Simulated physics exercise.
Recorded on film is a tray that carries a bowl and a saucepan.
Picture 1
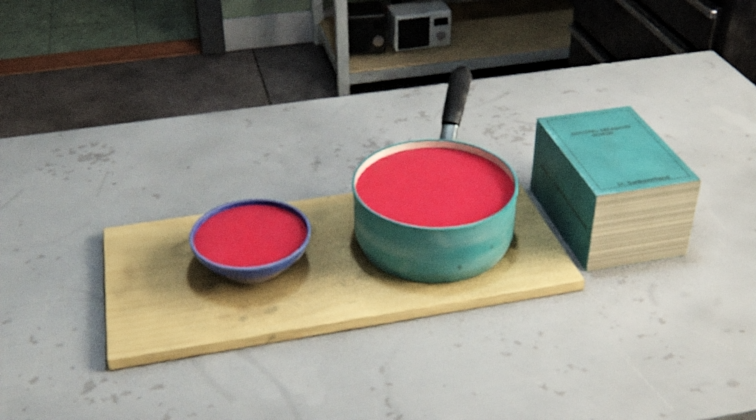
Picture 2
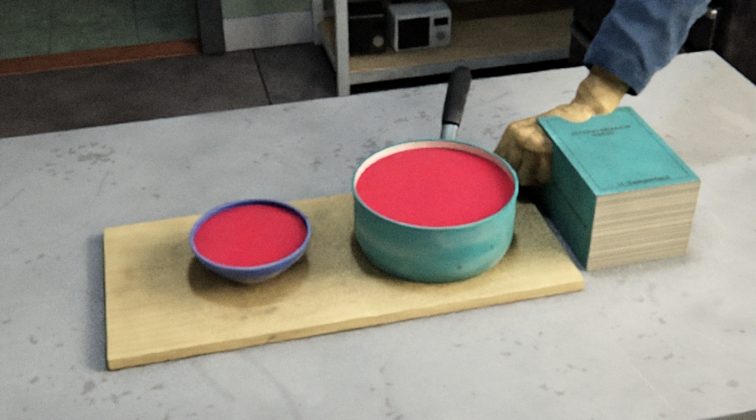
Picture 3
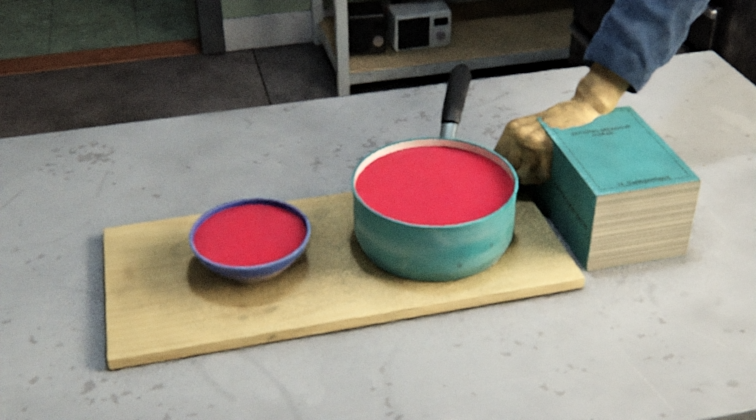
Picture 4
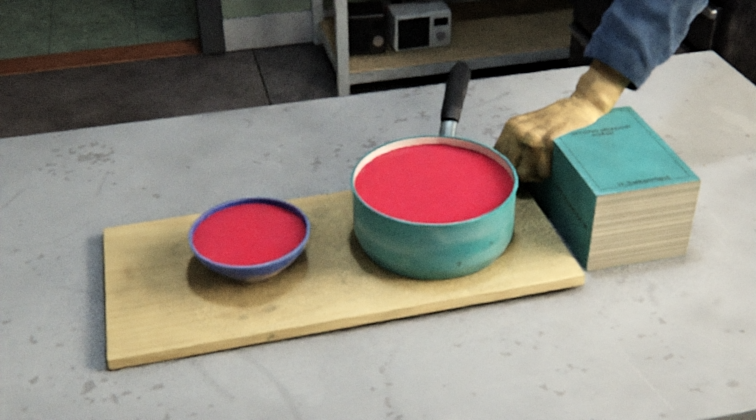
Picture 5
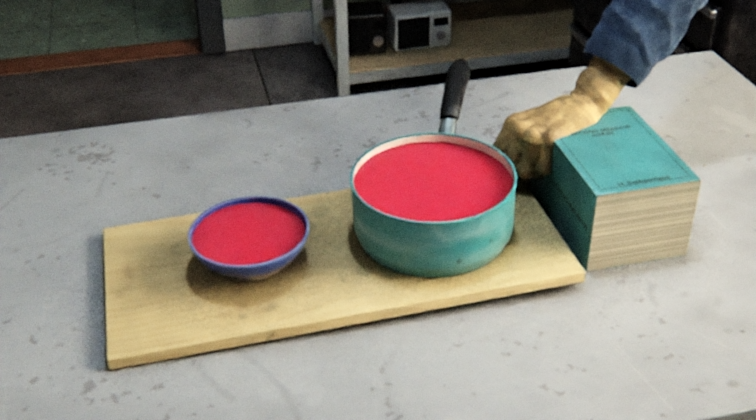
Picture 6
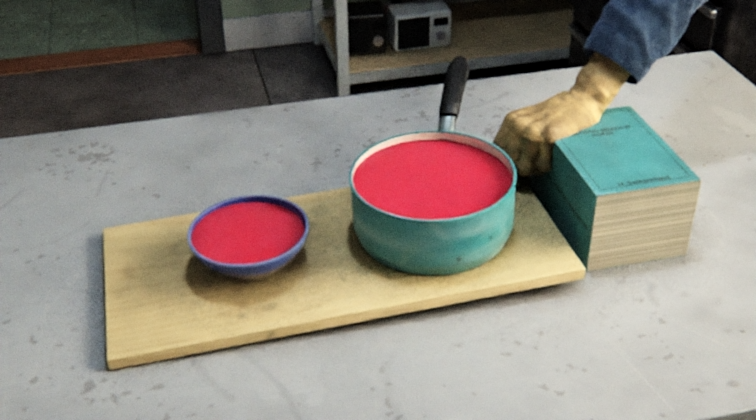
A teal saucepan and a small blue bowl, both holding red liquid, sat on a wooden tray beside a thick book as a hand reached in, gripped the right end and raised it very slightly.
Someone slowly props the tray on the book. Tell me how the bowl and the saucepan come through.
As I see it, bowl: Lets some out. Saucepan: Lets some out.
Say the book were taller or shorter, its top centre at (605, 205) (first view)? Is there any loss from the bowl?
Then it stays full.
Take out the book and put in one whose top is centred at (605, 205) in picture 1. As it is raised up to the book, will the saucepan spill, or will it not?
Outcome: No loss.
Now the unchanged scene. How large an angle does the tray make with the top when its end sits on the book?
13°, give or take.
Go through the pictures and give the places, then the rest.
In the first frame, the tray lies flat; bowl (252, 246) about three quarters full; saucepan (434, 208) nearly full; book (643, 227).
In the second frame, a hand takes the end of the tray; bowl about three quarters full, surface at (251, 237); saucepan nearly full, surface at (435, 189).
In the third frame, the end has come up a little; bowl (251, 245) about three quarters full; saucepan (434, 207) nearly full.
In the fourth frame, slope near 1°; bowl about three quarters full, surface at (250, 236); saucepan nearly full, surface at (434, 185); book (643, 227).
In the fifth frame, the tray slopes by about 1°; bowl (251, 244) about three quarters full; saucepan (433, 202) nearly full.
In the sixth frame, the end is rising; bowl about three quarters full, surface at (249, 233); saucepan nearly full, surface at (432, 181); book (643, 227).
Soon after, the tray slopes by about 7°; bowl, nothing has left it; saucepan, nothing has left it.
Later, the tray slopes by about 14°; bowl, some has gone over its rim; saucepan, some has gone over its rim.
In the end, the tray slopes by about 13°, resting on the book; bowl, some has gone over its rim; saucepan, some has gone over its rim.
